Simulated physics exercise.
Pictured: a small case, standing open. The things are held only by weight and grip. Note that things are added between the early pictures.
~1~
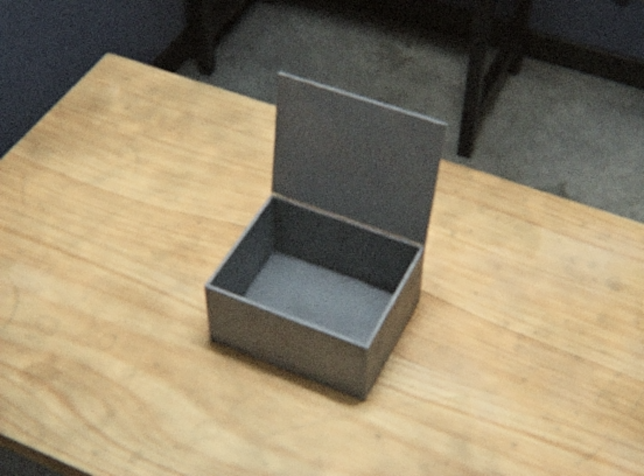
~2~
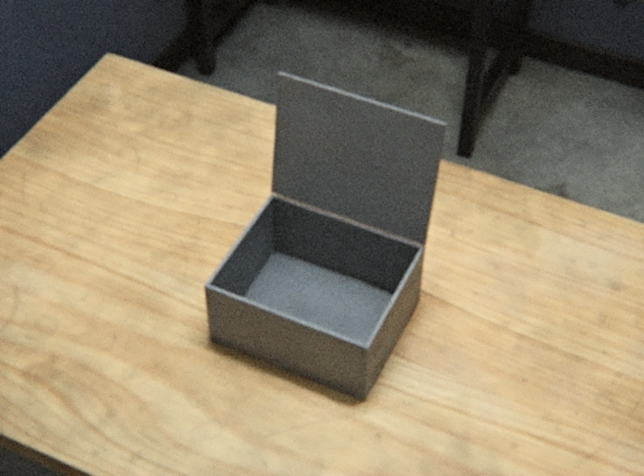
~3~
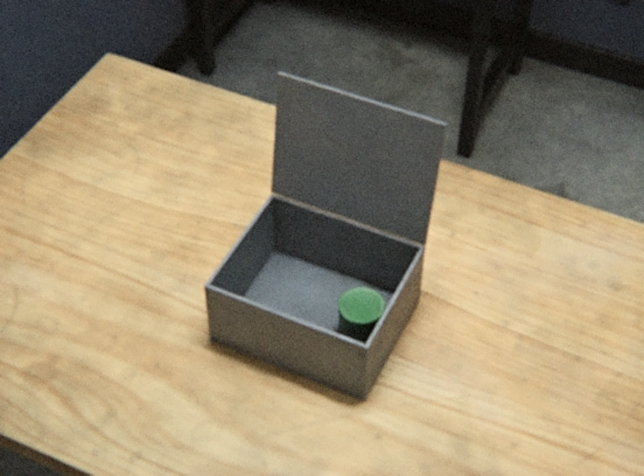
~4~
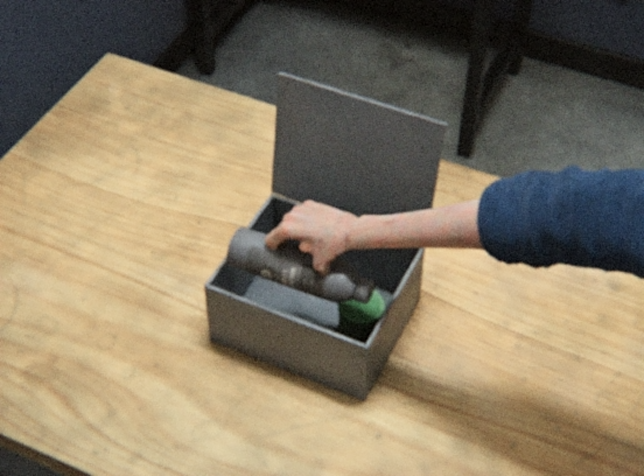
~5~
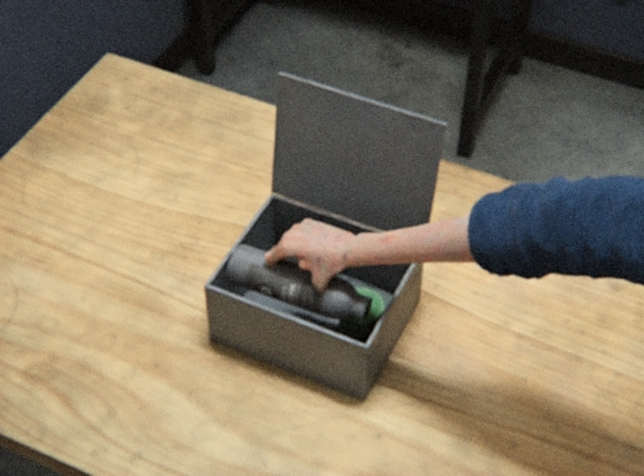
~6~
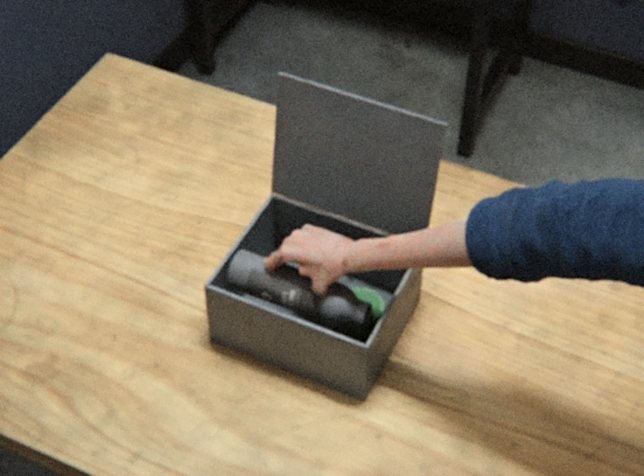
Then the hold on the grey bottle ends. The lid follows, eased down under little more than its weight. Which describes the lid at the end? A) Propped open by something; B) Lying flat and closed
Option B: Lying flat and closed.
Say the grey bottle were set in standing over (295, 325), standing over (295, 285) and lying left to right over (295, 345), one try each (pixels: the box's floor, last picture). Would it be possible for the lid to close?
So, one: It remains raised; two: It remains raised; three: It drops fully.
Then, 0.50 s after the last picture, grey bottle rolled about its own width near (300, 335).
Then, 1.50 s after the last picture, lid 65° above the rim; grey bottle rolled about its own width near (300, 335).
Then, 1.70 s after the last picture, lid 42° above the rim; grey bottle rolled about its own width near (300, 335).
Then, 1.90 s after the last picture, lid 10° above the rim; grey bottle rolled about its own width near (300, 335).
At rest, lid shut; moved from the start, grey bottle; green tin in place. Seen from the same camera at the end, grey bottle near (300, 335).
